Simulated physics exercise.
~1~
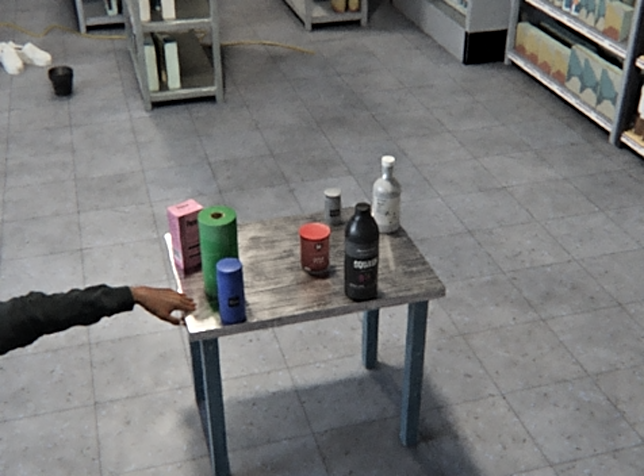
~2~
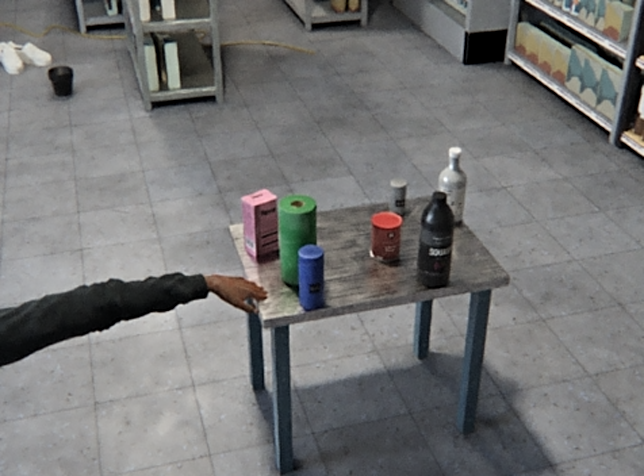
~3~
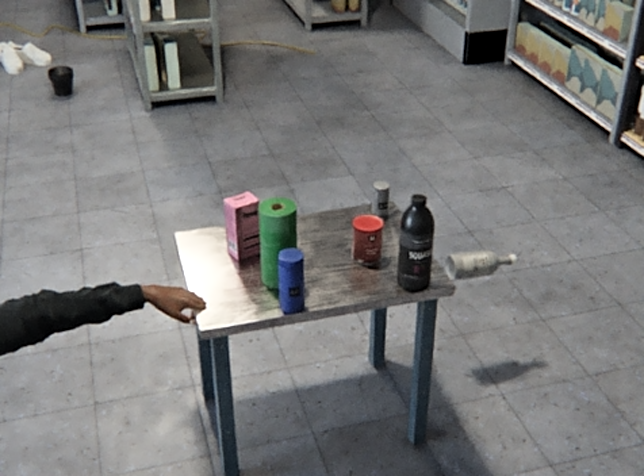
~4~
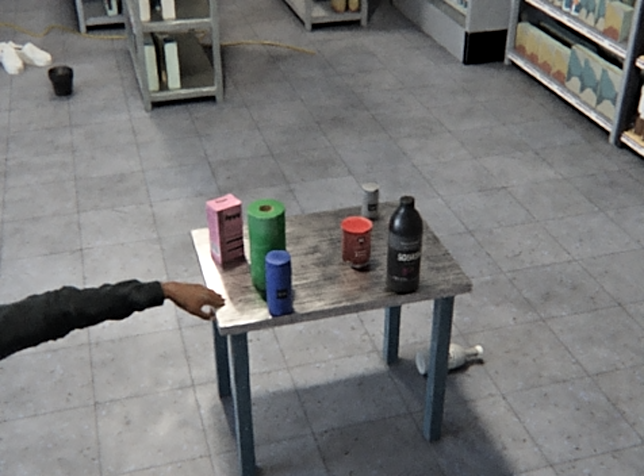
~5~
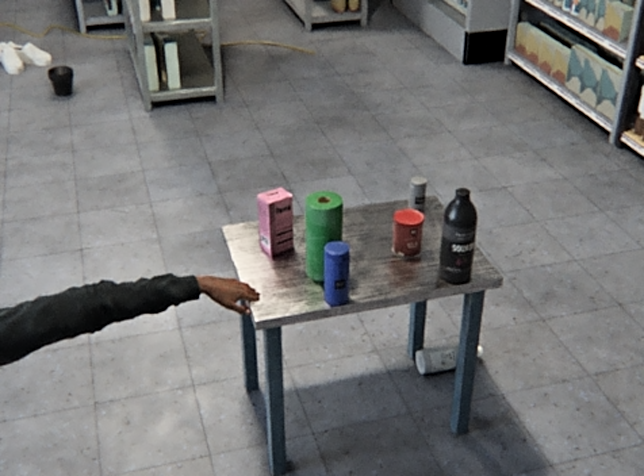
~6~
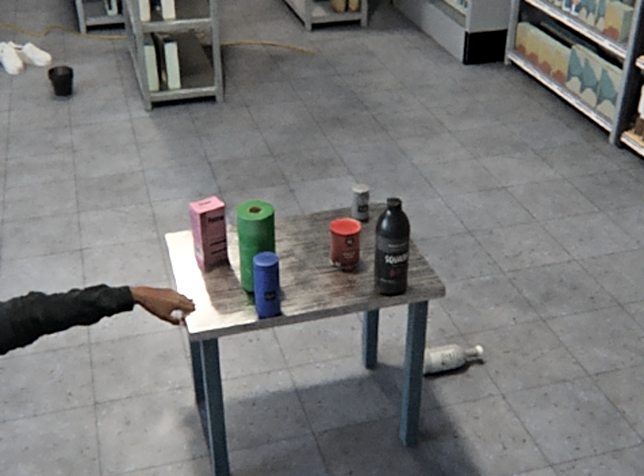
A hand jerks the table right and left, and the white bottle falls to the floor.
